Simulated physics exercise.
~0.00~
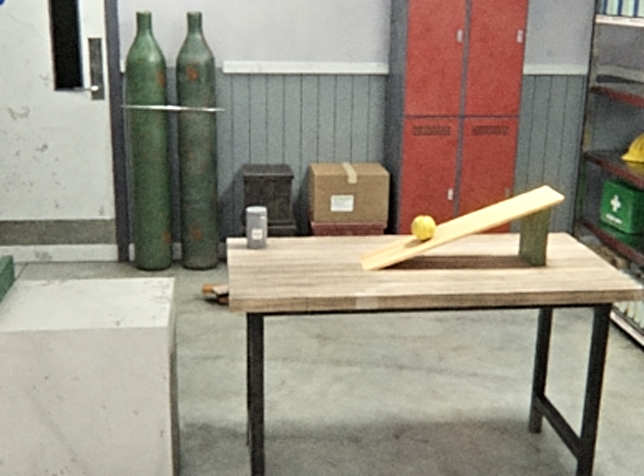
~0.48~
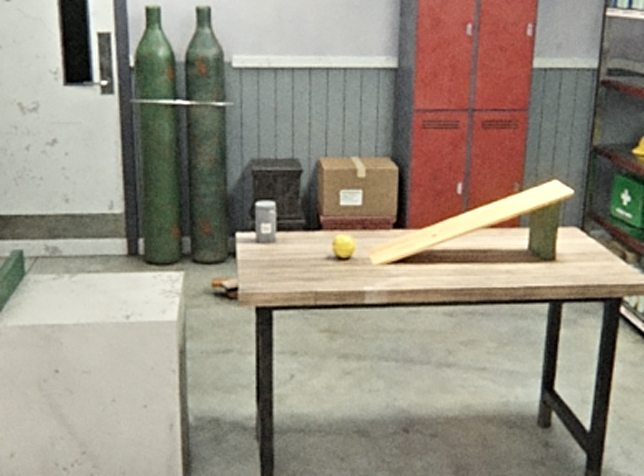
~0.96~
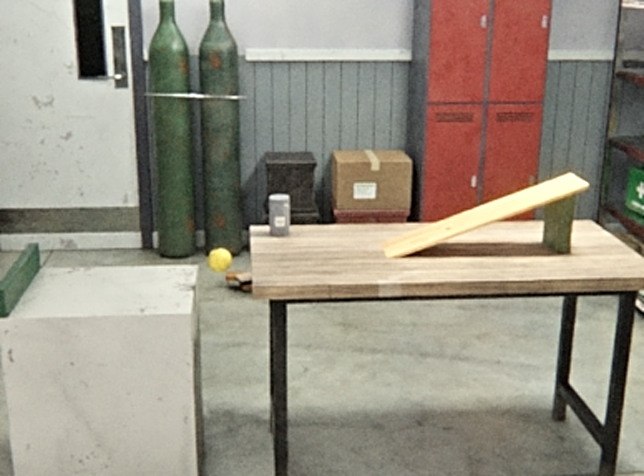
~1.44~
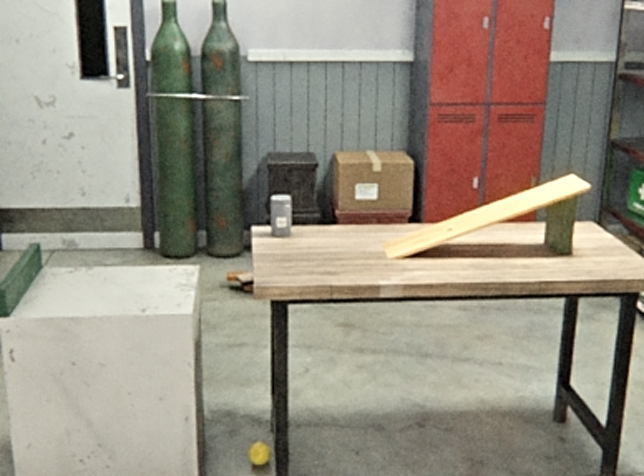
A wooden table with dark legs stands in a workshop, seen from the front and slightly above, with a pale block across a gap to its left and green cylinders, boxes and red lockers behind. A small grey jar sits near the table's left end, and a yellow apple rests on a light wooden ramp towards the right. The apple rolls down the ramp and left across the tabletop, passing the jar, as the view shifts slightly left. It leaves the table's edge, fails to reach the block, and ends low in the gap, while the jar stays put.
